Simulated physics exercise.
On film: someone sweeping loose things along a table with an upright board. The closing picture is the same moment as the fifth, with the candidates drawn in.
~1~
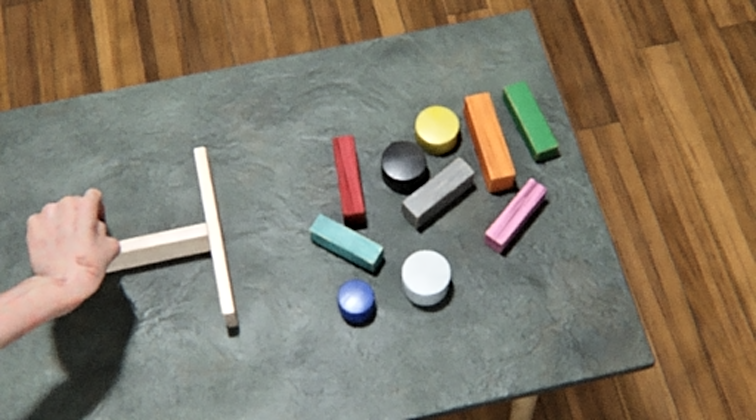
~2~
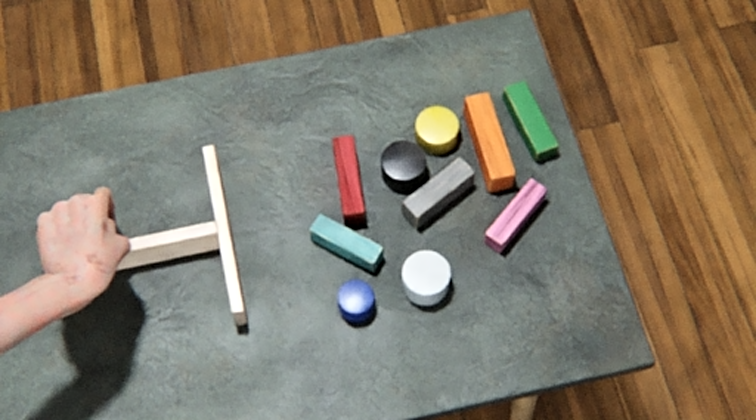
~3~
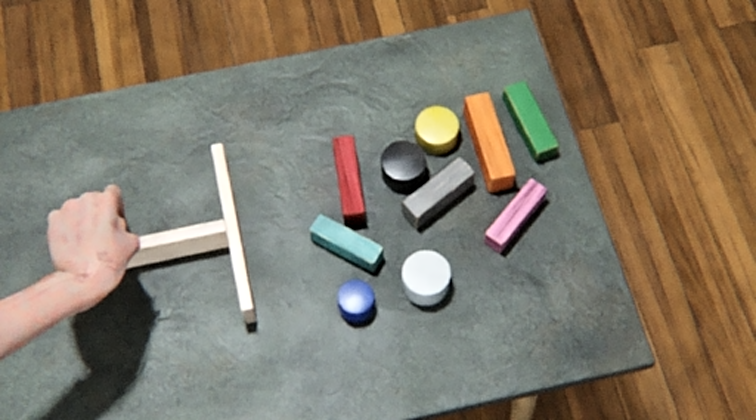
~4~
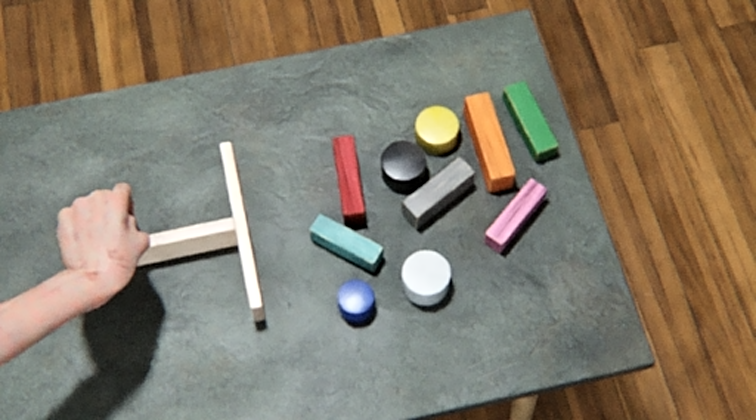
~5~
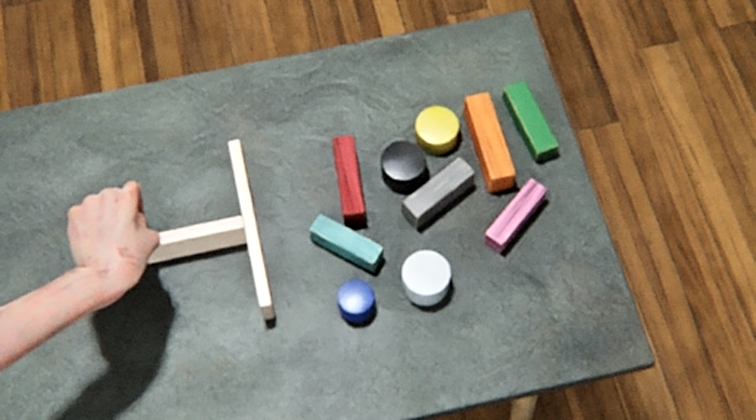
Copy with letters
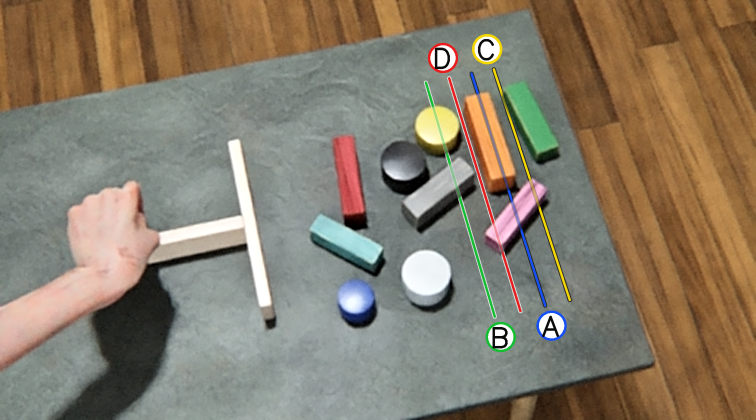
On a dark tabletop above a wooden floor, a hand slid an upright T-shaped wooden board slowly a short way right, toward scattered coloured sticks and round tins, which stayed still and untouched.
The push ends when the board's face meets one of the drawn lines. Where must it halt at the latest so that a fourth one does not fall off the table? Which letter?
No fourth one falls up to C.
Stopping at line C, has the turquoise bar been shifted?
By then, yes.
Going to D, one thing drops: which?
The green stick goes over.
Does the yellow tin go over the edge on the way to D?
By then, no.
On the marked copy, A at (506, 183); B at (459, 193); C at (530, 178); D at (483, 188).
With C. Early on, board (351, 198); blue tin (389, 305); turquoise bar (380, 246).
Further on, board (451, 178); green stick (542, 116); orange stick (525, 127).
At the end, board (530, 161); orange stick over the edge; green stick over the edge; two fallen.
As for the rest, A is within the limit but short; B is within the limit but short; D is within the limit but short.
